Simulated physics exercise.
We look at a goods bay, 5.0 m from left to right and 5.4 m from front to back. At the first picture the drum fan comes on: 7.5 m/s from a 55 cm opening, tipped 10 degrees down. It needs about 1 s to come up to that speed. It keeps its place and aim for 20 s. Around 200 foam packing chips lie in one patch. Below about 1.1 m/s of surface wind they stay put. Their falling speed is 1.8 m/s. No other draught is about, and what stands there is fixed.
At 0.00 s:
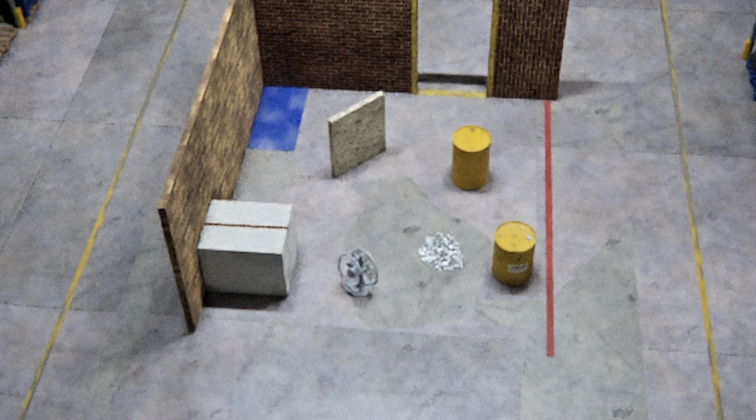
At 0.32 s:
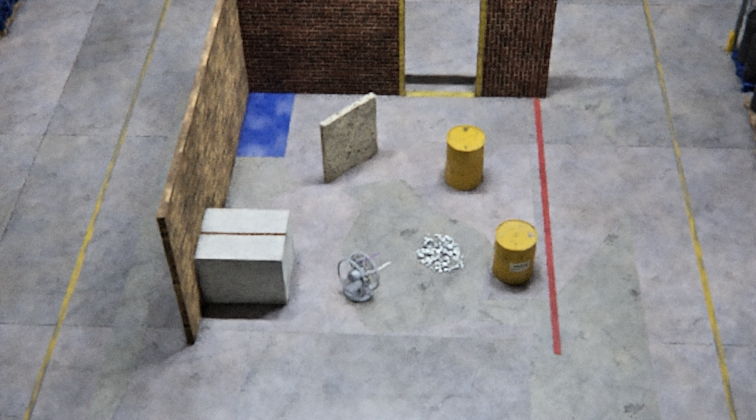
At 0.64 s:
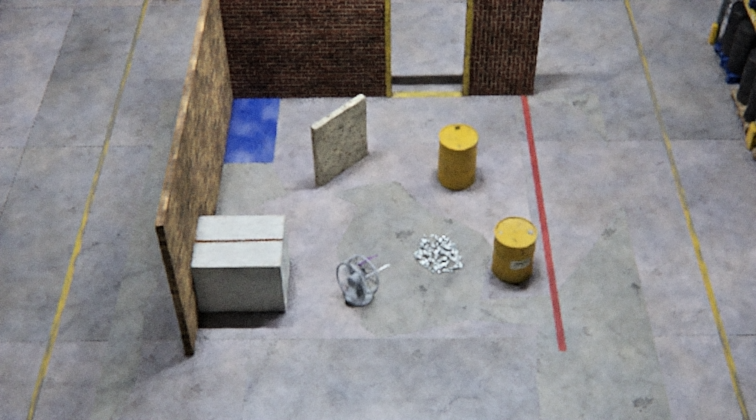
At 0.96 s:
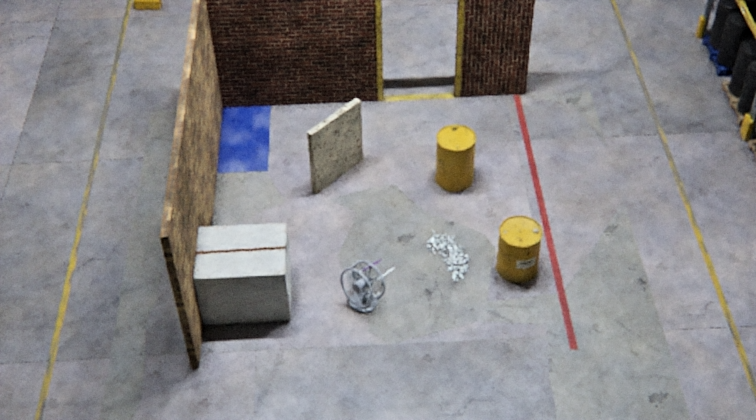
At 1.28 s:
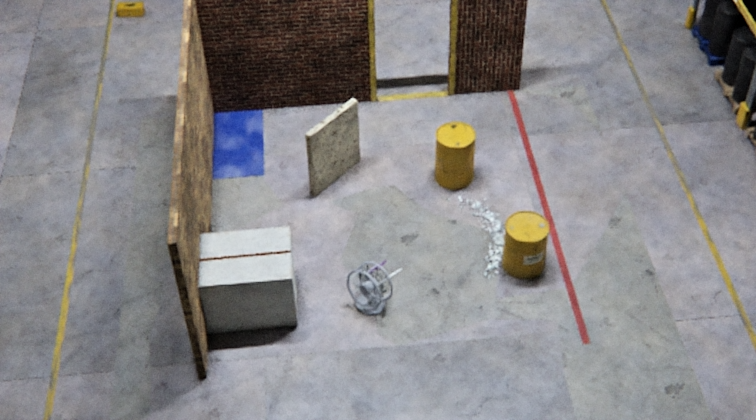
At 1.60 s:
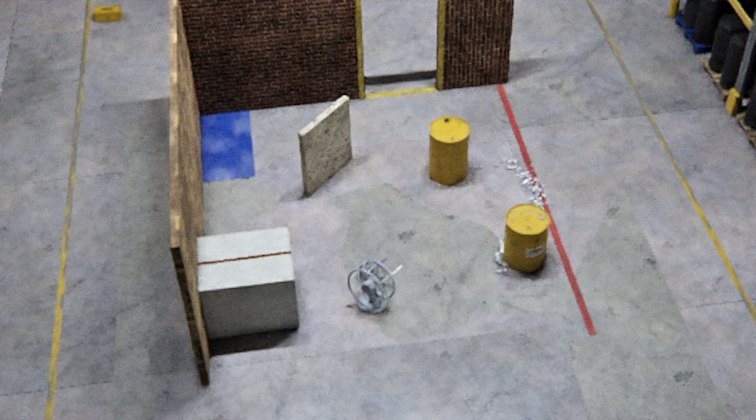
To begin with, small white pieces lie in a patch between a wire-caged fan and two yellow barrels, while the view shifts slightly. Then the pieces stretch out and slide right, away from the fan, passing between the barrels in a curved trail until many reach the red line.
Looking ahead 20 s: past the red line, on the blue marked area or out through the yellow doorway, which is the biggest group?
It is red that takes the most.
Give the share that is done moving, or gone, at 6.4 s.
Near 80 %.
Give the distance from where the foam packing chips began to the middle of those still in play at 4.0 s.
Roughly 1.0 m.
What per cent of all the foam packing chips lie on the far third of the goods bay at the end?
About 0 %.
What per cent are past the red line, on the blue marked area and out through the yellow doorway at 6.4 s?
About 80 % red, 0 % blue, 0 % yellow.
After 4.0 s, 30 % are on the move or not yet settled, 78 % are past the red line, 0 % out through the yellow doorway and 0 % on the blue marked area; the middle of those still in play is near (529, 234).
After 6.4 s, 21 % are on the move or not yet settled, 84 % are past the red line, 0 % out through the yellow doorway and 0 % on the blue marked area; the middle of those still in play is near (505, 253).
After 11.0 s, 18 % are on the move or not yet settled, 87 % are past the red line, 0 % out through the yellow doorway and 0 % on the blue marked area; the middle of those still in play is near (505, 253).
After 20.0 s, at the end, 90 % are past the red line, 0 % out through the yellow doorway and 0 % on the blue marked area.
